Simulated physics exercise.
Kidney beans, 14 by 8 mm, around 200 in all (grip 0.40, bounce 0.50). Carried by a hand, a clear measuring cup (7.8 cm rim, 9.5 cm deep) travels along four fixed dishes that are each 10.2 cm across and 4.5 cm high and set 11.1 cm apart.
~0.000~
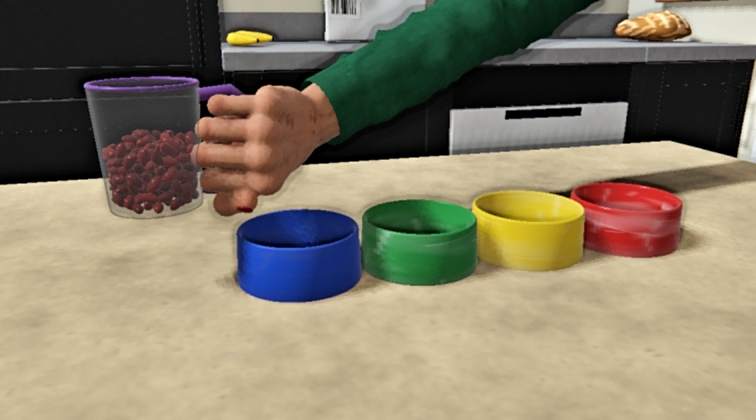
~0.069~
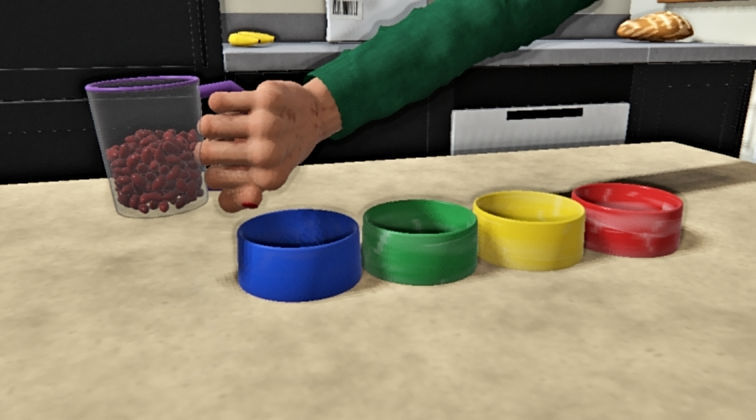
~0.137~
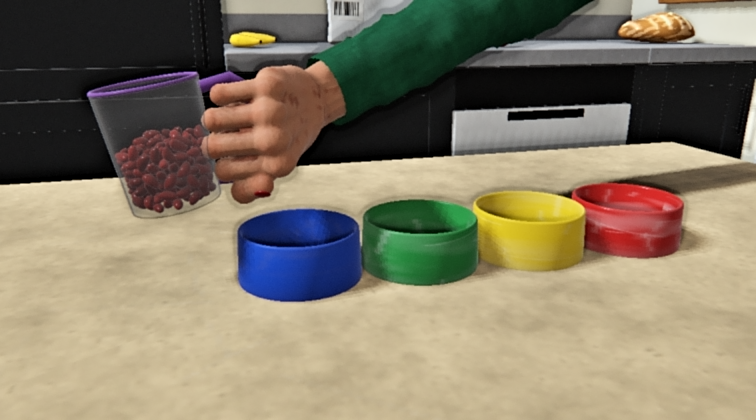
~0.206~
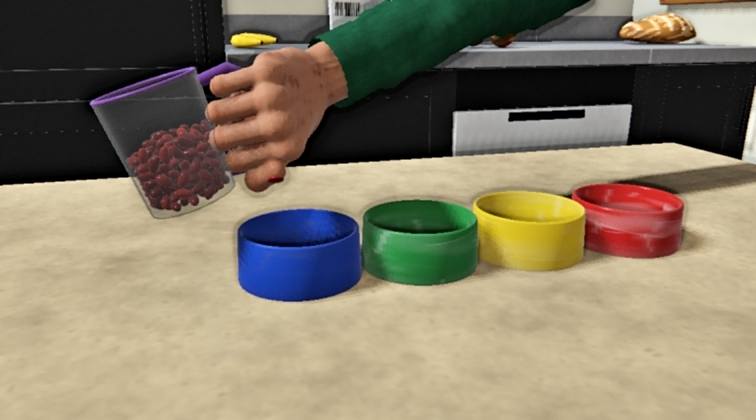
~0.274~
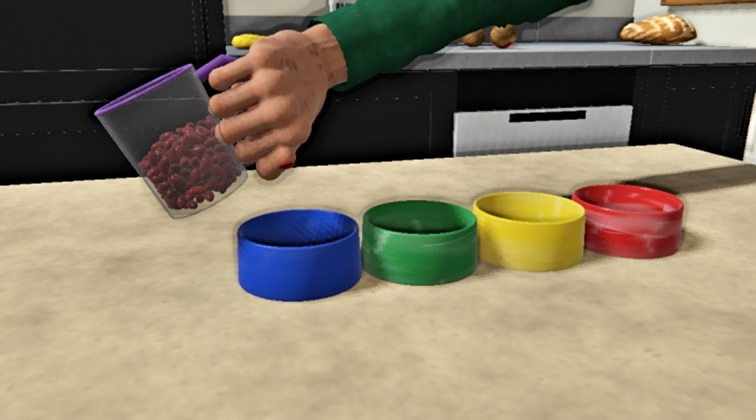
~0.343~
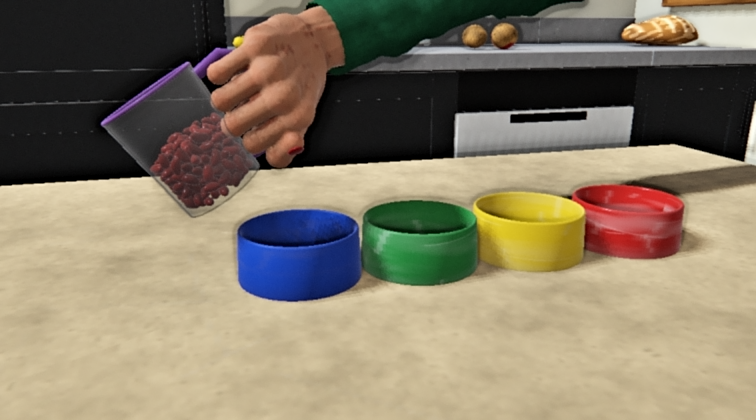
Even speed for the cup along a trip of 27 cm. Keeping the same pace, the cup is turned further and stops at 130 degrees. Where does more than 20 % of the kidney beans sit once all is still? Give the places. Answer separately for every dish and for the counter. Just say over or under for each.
My prediction: Red: A fifth or less; blue: More than a fifth; green: A fifth or less; yellow: A fifth or less; counter: More than a fifth.
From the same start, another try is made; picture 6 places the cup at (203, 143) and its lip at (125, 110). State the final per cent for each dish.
Red: 0 / blue: 50 / green: 30 / yellow: 0.
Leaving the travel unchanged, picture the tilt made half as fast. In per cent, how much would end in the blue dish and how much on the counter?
Result - blue: 80; counter: 10.
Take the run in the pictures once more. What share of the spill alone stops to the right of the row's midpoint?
Estimated share comes to about 0 per cent.
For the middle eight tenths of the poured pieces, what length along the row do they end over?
Some 15 centimetres.
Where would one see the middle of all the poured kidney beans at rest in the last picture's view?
Close to pixel (233, 278).
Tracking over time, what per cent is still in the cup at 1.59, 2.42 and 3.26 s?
Around 0 per cent at the first moment, 0 at the second and 0 at the third.
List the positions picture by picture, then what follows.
In the first frame, cup at (151, 146), tilt 0 degrees, lip at (87, 85), moved 0.0 cm; middle of the pieces at (152, 175); blue dish at (298, 228); green dish at (419, 217); yellow dish at (528, 206); red dish at (626, 197).
In the second frame, cup at (154, 145), tilt 2 degrees, lip at (88, 87), moved 0.2 cm; middle of the pieces at (157, 175).
In the third frame, cup at (161, 145), tilt 9 degrees, lip at (90, 94), moved 0.7 cm; middle of the pieces at (168, 174).
In the fourth frame, cup at (170, 144), tilt 17 degrees, lip at (93, 103), moved 1.3 cm; middle of the pieces at (180, 172).
In the fifth frame, cup at (178, 144), tilt 25 degrees, lip at (98, 113), moved 2.0 cm; middle of the pieces at (192, 170).
In the sixth frame, cup at (187, 143), tilt 33 degrees, lip at (104, 123), moved 2.6 cm; middle of the pieces at (204, 168); blue dish at (299, 228); green dish at (420, 217); yellow dish at (529, 207); red dish at (627, 199). The cup turns about 115 degrees a second and travels 9 cm a second.
After 1.59 s, tilt 130 degrees; cup holds 0 %, blue 45 %.
Then, at 2.42 s, tilt 130 degrees; cup holds 0 %, blue 45 %.
Then, at 3.26 s, tilt 130 degrees; cup holds 0 %, blue 45 %.
In the end, at 3.6 s, red 0 %, blue 45 %, green 0 %, yellow 0 %, counter 55 %.
